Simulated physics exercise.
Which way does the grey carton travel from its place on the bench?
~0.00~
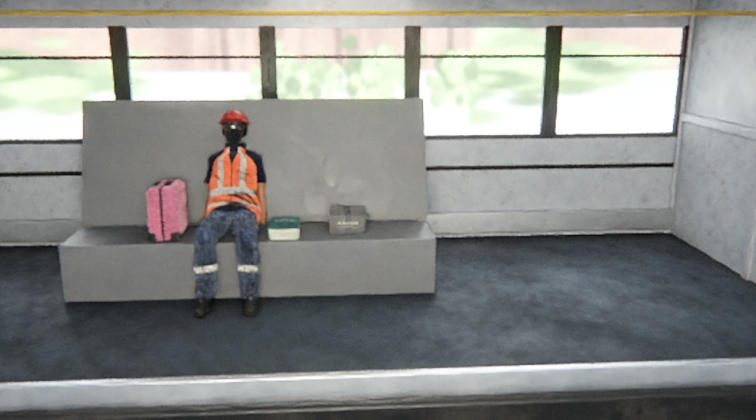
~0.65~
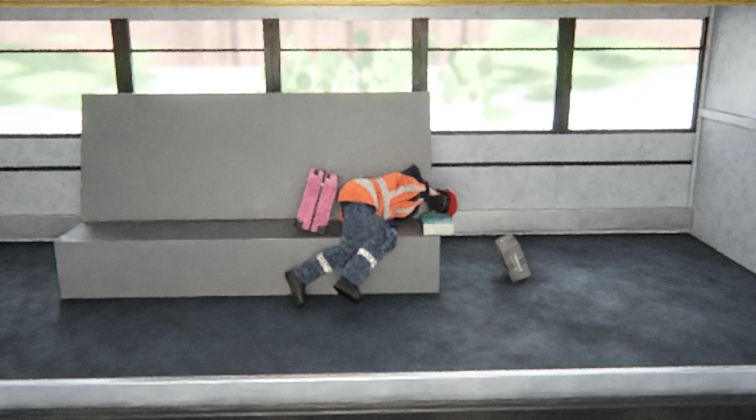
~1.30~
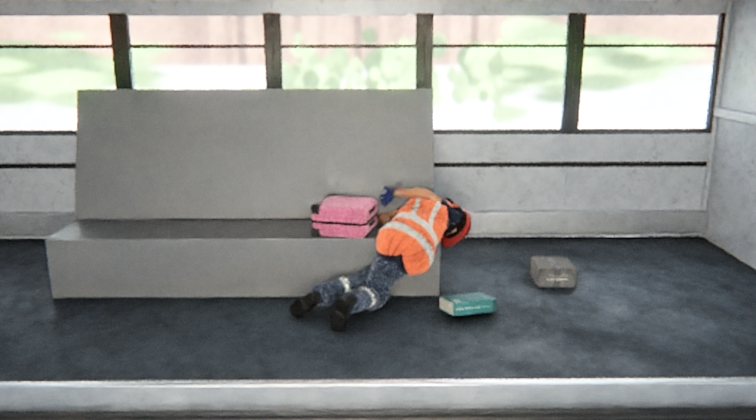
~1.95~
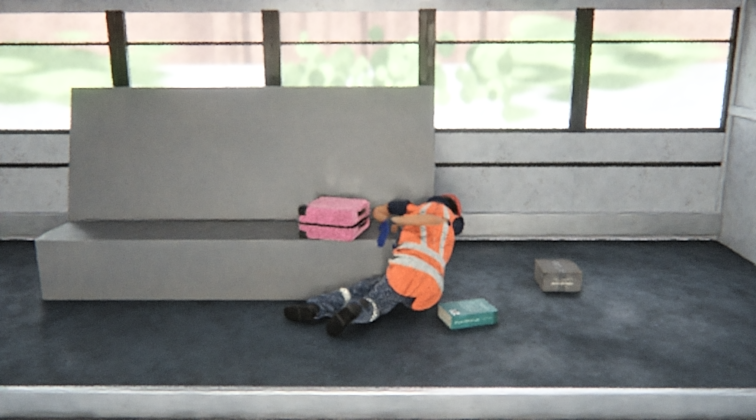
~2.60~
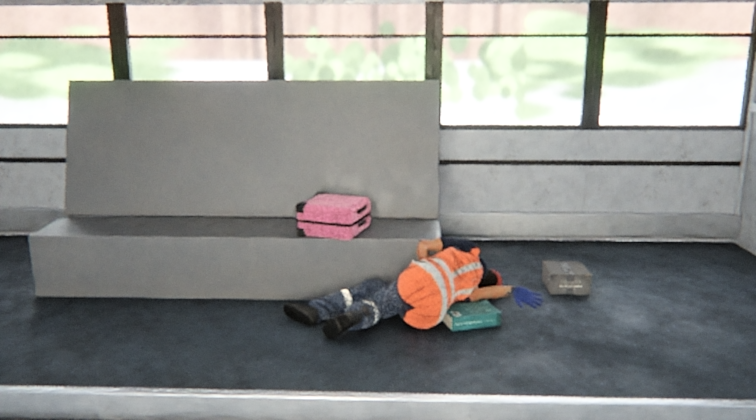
The grey carton moves to the right, going off the end of the bench and ending up on the floor beyond it.
To begin with, a limp passenger in an orange vest and red helmet sits on a grey bench in a rail car, with an upright pink case on the left and a teal folder and grey carton on the right. The passenger topples sideways to the right as the case slides along and leans, and the carton drops off the bench end. The teal folder then tumbles to the floor while the case tips onto its side. The passenger slips off the seat and slumps beside the bench. Finally, the passenger lies on the floor over the folder, arm stretched toward the carton, while the case stays on the bench.
